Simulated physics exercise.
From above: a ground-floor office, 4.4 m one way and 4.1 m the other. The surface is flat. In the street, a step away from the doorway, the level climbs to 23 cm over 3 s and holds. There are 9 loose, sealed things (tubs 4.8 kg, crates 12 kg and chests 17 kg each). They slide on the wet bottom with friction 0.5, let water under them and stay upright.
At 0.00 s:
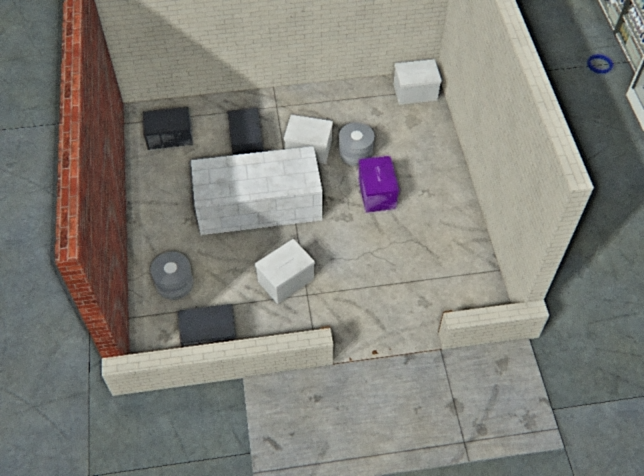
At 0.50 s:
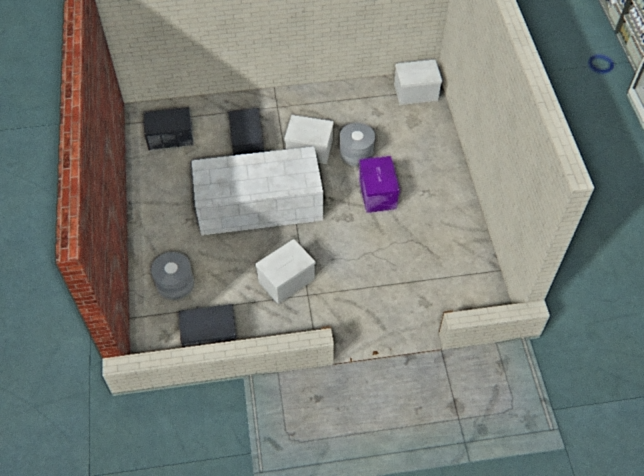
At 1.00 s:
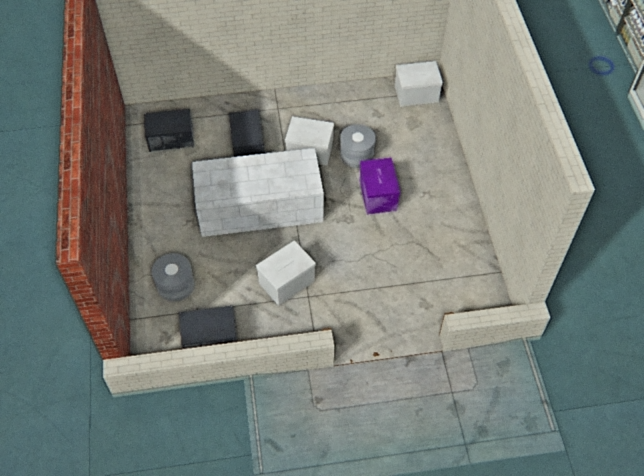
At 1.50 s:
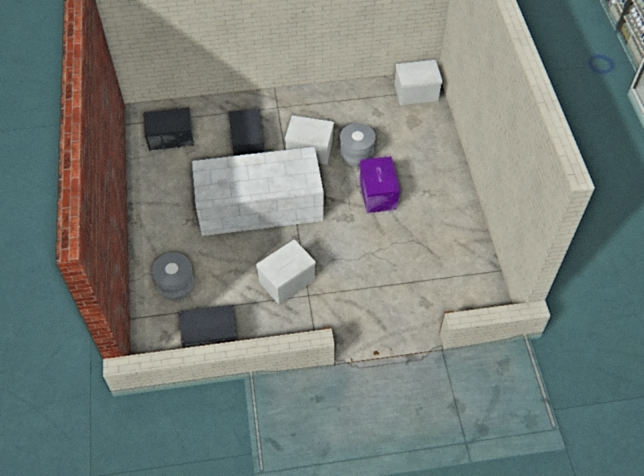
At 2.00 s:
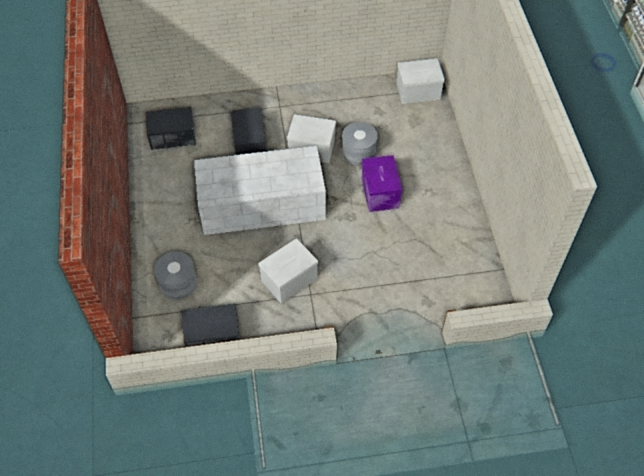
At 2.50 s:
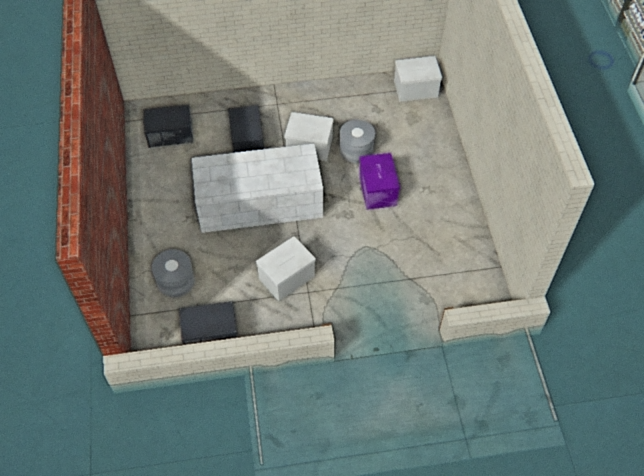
Blue-green water spreads over the grey street around a small walled room seen from above, covers the paved slab outside the doorway, then creeps through the gap and across the floor in a rounded tongue. Inside are a pale block in the middle, white and dark boxes, grey round pieces and a purple chest right of centre. The objects stay essentially in place, and the view barely shifts.
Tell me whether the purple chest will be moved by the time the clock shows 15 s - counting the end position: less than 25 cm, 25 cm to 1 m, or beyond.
Purple chest ends far away.
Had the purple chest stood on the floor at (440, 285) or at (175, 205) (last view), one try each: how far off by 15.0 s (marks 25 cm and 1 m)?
In that order: It travels far; it ends far away.
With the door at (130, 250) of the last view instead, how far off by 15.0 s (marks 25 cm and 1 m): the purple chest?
Then the purple chest is nudged along.
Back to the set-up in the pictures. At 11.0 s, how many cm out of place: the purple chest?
Roughly 200 cm by then.
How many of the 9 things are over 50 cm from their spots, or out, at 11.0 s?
By then 7.
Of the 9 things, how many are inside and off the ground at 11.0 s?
I count 8.
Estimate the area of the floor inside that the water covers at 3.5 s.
Roughly 4.0 m2.
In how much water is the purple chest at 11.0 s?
Roughly 15 cm.
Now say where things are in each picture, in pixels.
The purple chest at (379, 175), on the bottom; 0.0 m2 under water; 0 of 9 have shifted, in the first picture.
The purple chest at (379, 175) rests on the ground; water covers 0.0 m2; 0 of 9 have shifted, in the second picture.
The purple chest at (380, 176) rests on the ground; 0.0 m2 under water; 0 of 9 have shifted, in the third picture.
The purple chest at (380, 175) rests on the ground; 0.0 m2 under water; 0 of 9 have shifted, in the fourth picture.
The purple chest at (382, 174), on the bottom; water covers 0.3 m2; 0 of 9 have shifted, in the fifth picture.
The purple chest at (380, 172) rests on the ground; 1.1 m2 under water; 0 of 9 have shifted, in the sixth picture.
After 3.5 s the purple chest is near (380, 172), 0.0 m from its start, aground; 0 afloat.
After 6.8 s the purple chest is near (384, 120), 0.8 m from its start, afloat; 4 afloat.
After 11.0 s the purple chest is near (383, 65), 1.8 m from its start, afloat; 8 afloat.
After 15.0 s the purple chest is near (380, 60), 1.8 m from its start, afloat; 9 afloat.
